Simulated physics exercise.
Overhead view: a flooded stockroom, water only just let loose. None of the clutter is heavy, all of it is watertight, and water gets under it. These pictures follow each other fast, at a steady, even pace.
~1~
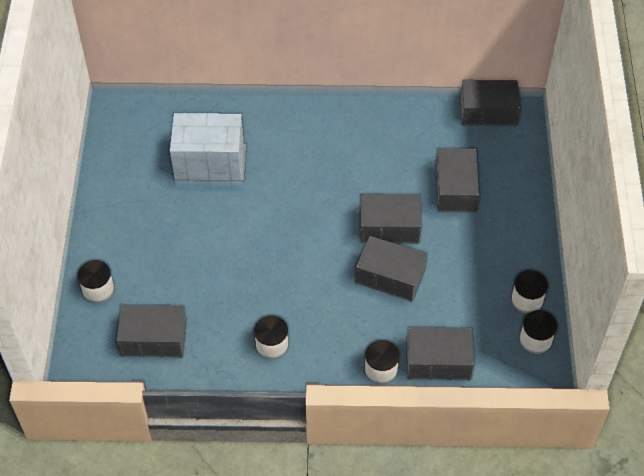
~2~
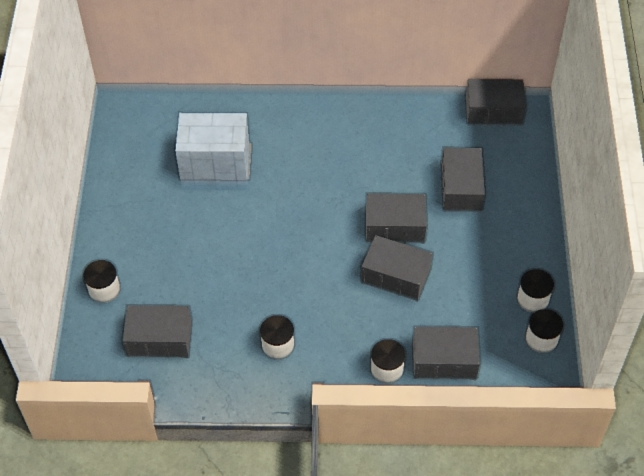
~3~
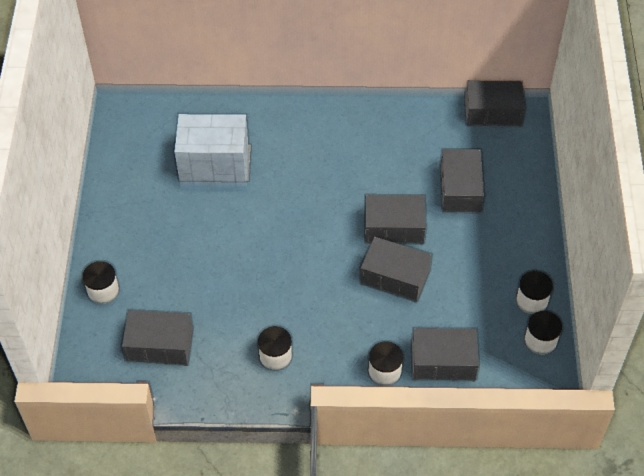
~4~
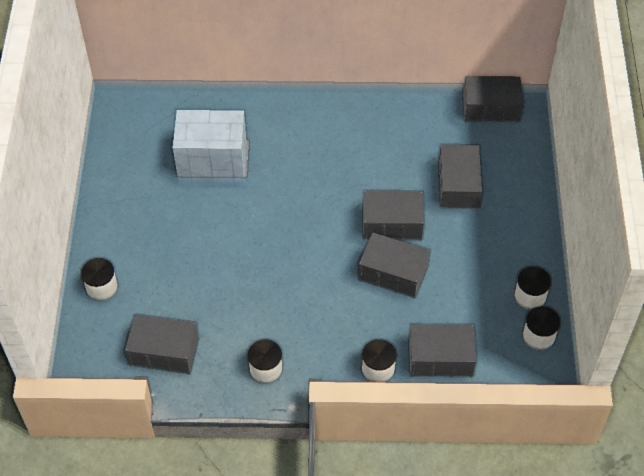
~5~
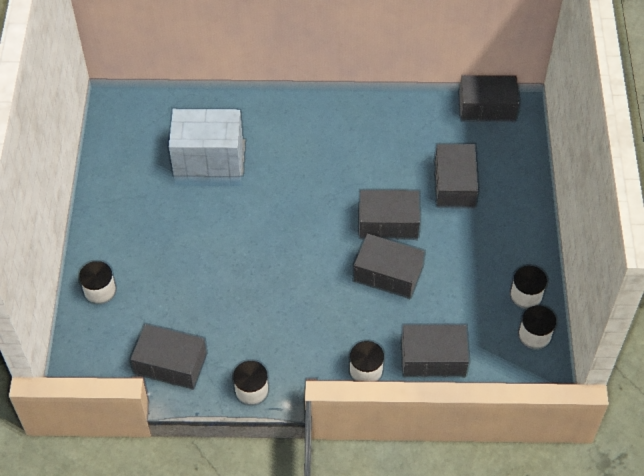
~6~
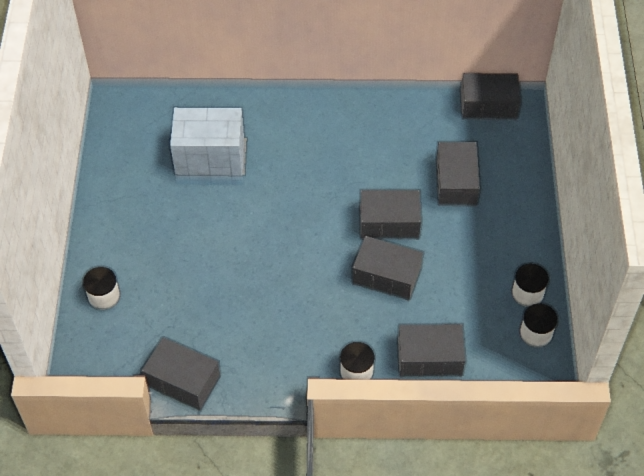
In a flooded stockroom, a dark crate and pails drift toward the front opening, and one pail disappears.
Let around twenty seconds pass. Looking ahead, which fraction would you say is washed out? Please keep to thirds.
What's gone ends up between a third and two thirds of the lot.
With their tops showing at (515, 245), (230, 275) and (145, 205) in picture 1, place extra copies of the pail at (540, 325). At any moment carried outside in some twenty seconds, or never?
The first does not leave, the second leaves, and the third leaves.
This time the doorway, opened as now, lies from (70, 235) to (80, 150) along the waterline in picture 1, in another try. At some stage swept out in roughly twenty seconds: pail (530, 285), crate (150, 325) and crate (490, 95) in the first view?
Lab log - 1: Retained; 2: Escaped; 3: Retained.
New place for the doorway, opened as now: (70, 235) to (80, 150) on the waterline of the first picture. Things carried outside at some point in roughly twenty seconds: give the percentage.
My estimate is some 20 percent.
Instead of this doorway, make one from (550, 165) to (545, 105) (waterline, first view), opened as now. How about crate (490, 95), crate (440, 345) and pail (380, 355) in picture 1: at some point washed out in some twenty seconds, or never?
The three come to escape, no escape and no escape, in that order.
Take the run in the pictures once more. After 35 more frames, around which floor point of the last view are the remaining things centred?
Roughly at (440, 267) in the last view.
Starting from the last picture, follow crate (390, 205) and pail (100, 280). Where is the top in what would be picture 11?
I'd say around (371, 228) for the first and around (103, 318) for the second.
A moment on, 3 of 11 are out; 8 afloat.
Next, 5 of 11 are out; 6 afloat.
Later, 7 of 11 are out; 4 afloat.
In the end, 7 of 11 are out; 4 afloat.
